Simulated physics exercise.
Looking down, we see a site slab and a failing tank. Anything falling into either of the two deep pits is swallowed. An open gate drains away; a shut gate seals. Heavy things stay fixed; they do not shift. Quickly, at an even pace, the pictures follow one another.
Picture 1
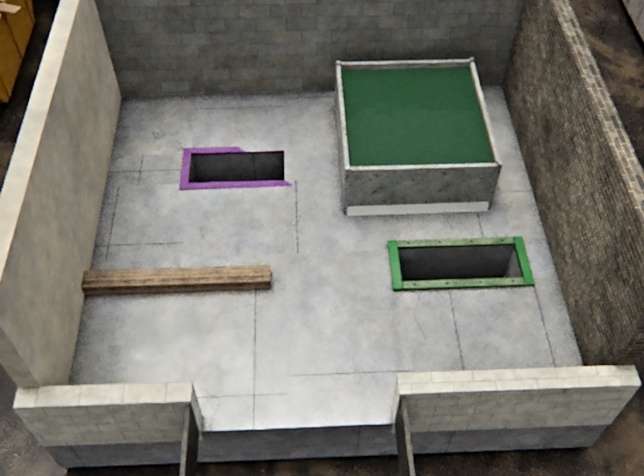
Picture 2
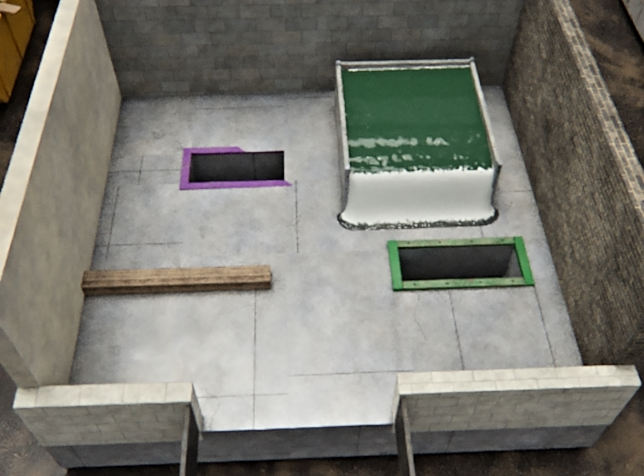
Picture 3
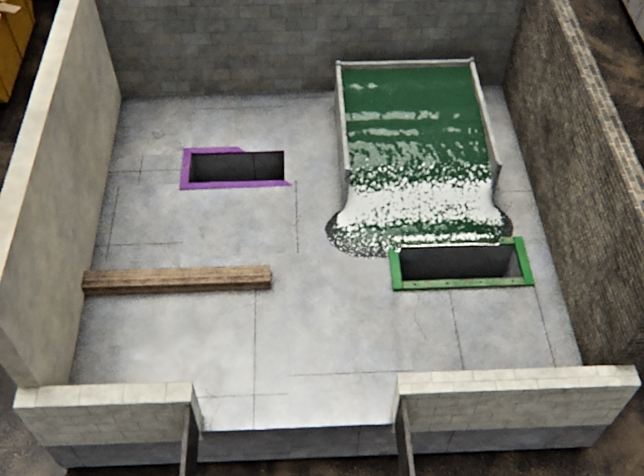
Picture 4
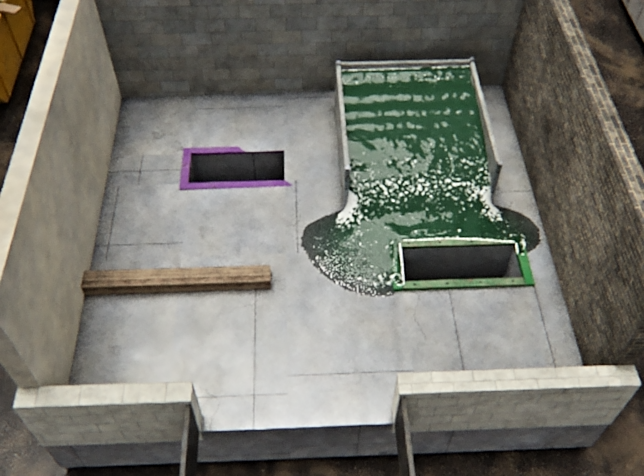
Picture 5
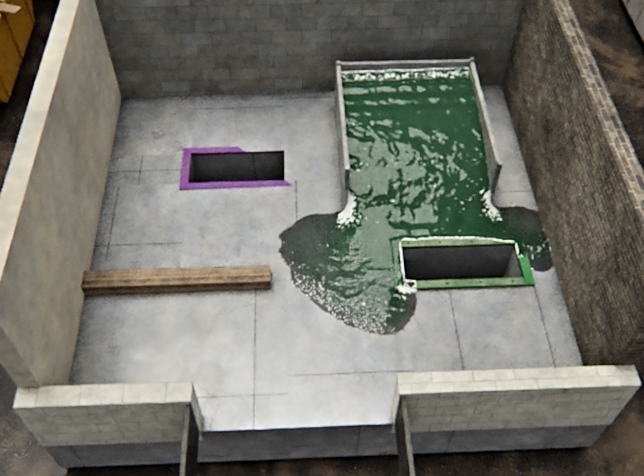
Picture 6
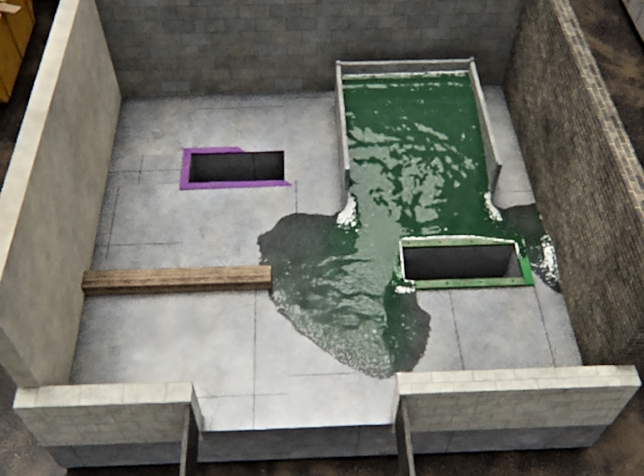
Green liquid burst out of the near side of a square tank on a concrete floor, spread around the green-edged opening, then ran toward the front and left, reaching the end of a wooden beam.
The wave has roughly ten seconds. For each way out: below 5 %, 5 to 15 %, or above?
My prediction: The gate will not stay within fifteen per cent, the purple pit will not reach five per cent, the green pit will not stay within fifteen per cent.
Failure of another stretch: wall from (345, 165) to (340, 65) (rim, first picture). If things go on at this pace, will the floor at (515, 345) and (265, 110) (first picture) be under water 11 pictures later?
First spot spared, second spot submerged.
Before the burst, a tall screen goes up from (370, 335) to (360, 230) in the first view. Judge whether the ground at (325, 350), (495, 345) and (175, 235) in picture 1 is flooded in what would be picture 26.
Point by point: First spared, next swamped, last swamped.
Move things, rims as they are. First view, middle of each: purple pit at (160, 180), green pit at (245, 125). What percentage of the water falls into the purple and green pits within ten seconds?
The purple pit takes around 6 percent, while the green pit takes around 0 percent.
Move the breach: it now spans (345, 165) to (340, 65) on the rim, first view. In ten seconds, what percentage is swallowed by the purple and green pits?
The purple pit takes 50 per cent and the green pit 2 per cent.
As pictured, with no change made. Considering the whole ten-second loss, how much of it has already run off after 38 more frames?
Around 90 per cent.
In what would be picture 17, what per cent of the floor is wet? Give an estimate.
Estimate: Some 40 in a hundred.
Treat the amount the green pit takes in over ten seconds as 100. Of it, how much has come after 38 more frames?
Near 100 %, I'd say.
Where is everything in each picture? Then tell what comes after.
In the first frame, the tank at (413, 115) is whole and still.
In the second frame, water pours out at (419, 192) and has run to (492, 218).
In the third frame, water pours out at (418, 195) and has run to (507, 227).
In the fourth frame, the front is at (317, 259), out from the gap at (418, 197).
In the fifth frame, the front is at (353, 320), out from the gap at (418, 198).
In the sixth frame, water pours out at (418, 198) and has run to (378, 371).
A moment on, water covers 30 % of the floor; the gate 2 %, the purple pit 0 %, the green pit 24 %.
Next, water covers 40 % of the floor; the gate 8 %, the purple pit 0 %, the green pit 37 %.
Then, water covers 50 % of the floor; the gate 15 %, the purple pit 0 %, the green pit 46 %.
Later, water covers 60 % of the floor; the gate 20 %, the purple pit 0 %, the green pit 50 %.
In the end, water covers 65 % of the floor; the gate 26 %, the purple pit 0 %, the green pit 50 %.
